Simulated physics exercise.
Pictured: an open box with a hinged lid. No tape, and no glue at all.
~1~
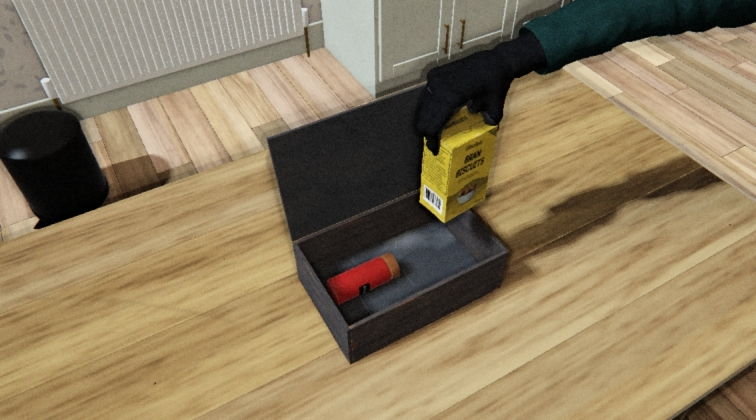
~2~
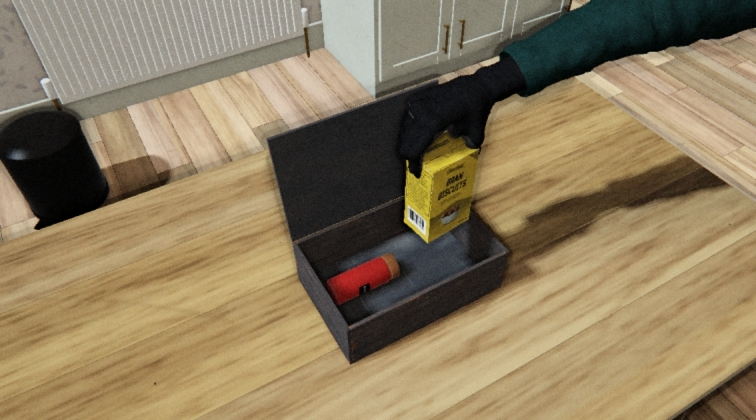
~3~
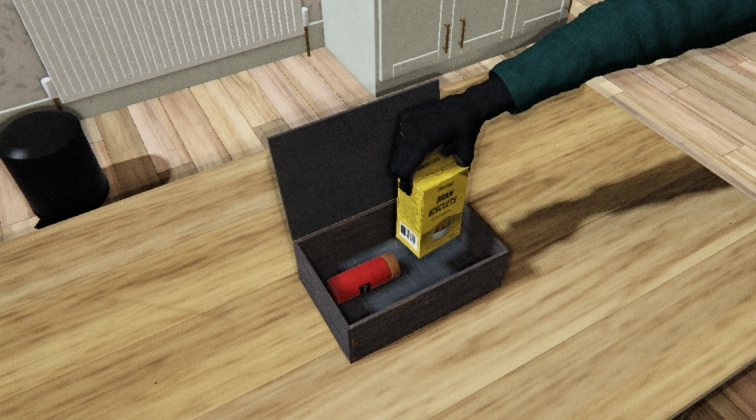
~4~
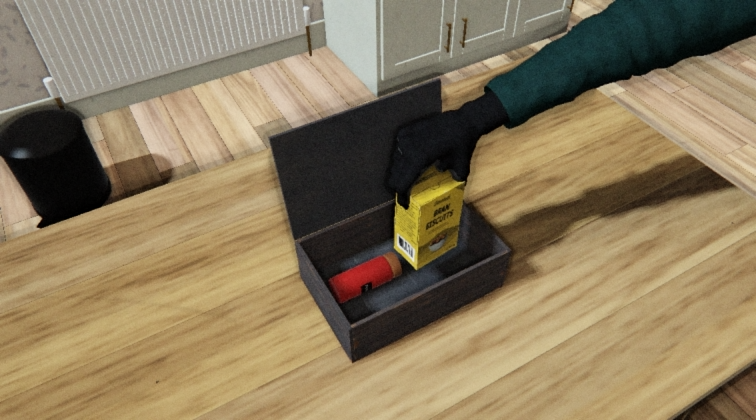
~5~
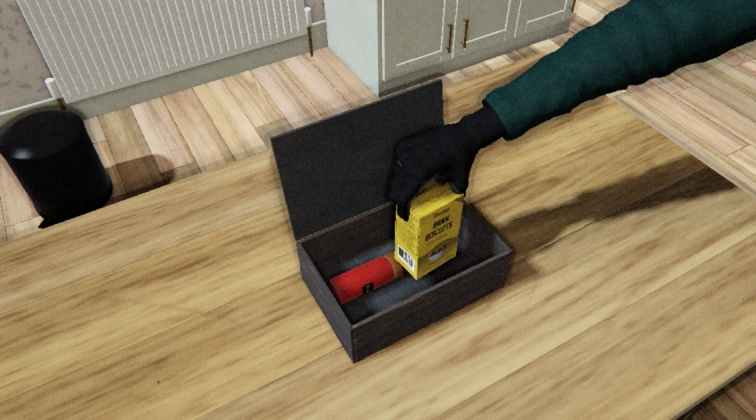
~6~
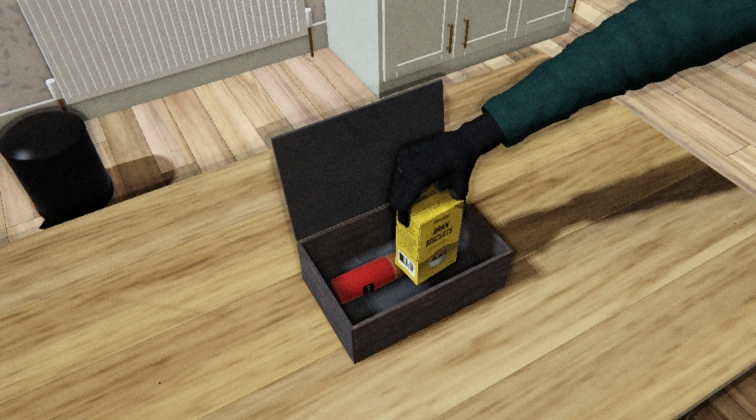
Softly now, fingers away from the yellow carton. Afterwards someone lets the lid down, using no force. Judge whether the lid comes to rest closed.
My guess is the lid remains aloft.
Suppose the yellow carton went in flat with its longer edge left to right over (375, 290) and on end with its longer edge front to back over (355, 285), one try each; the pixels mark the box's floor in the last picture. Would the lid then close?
First try: The lid comes down fully; second try: The lid stays propped open.
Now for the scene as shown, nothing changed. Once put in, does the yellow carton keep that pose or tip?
At the finish it holds its orientation.
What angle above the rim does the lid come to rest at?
Some 30 degrees above the rim, more or less.
Then, 0.80 s after the last picture, lid starting down; yellow carton tipped 6° from how it was near (427, 266); red shaker rolled a little.
Then, 1.60 s after the last picture, lid 57° above the rim; yellow carton slid about its own width near (423, 264); red shaker rolled about its own width.
Then, 3.10 s after the last picture, lid 32° above the rim; yellow carton slid about its own width near (423, 265); red shaker rolled about its own width.
At rest, lid 31° above the rim; moved from the start, red shaker and yellow carton. Seen from the same camera at the end, yellow carton near (423, 266).
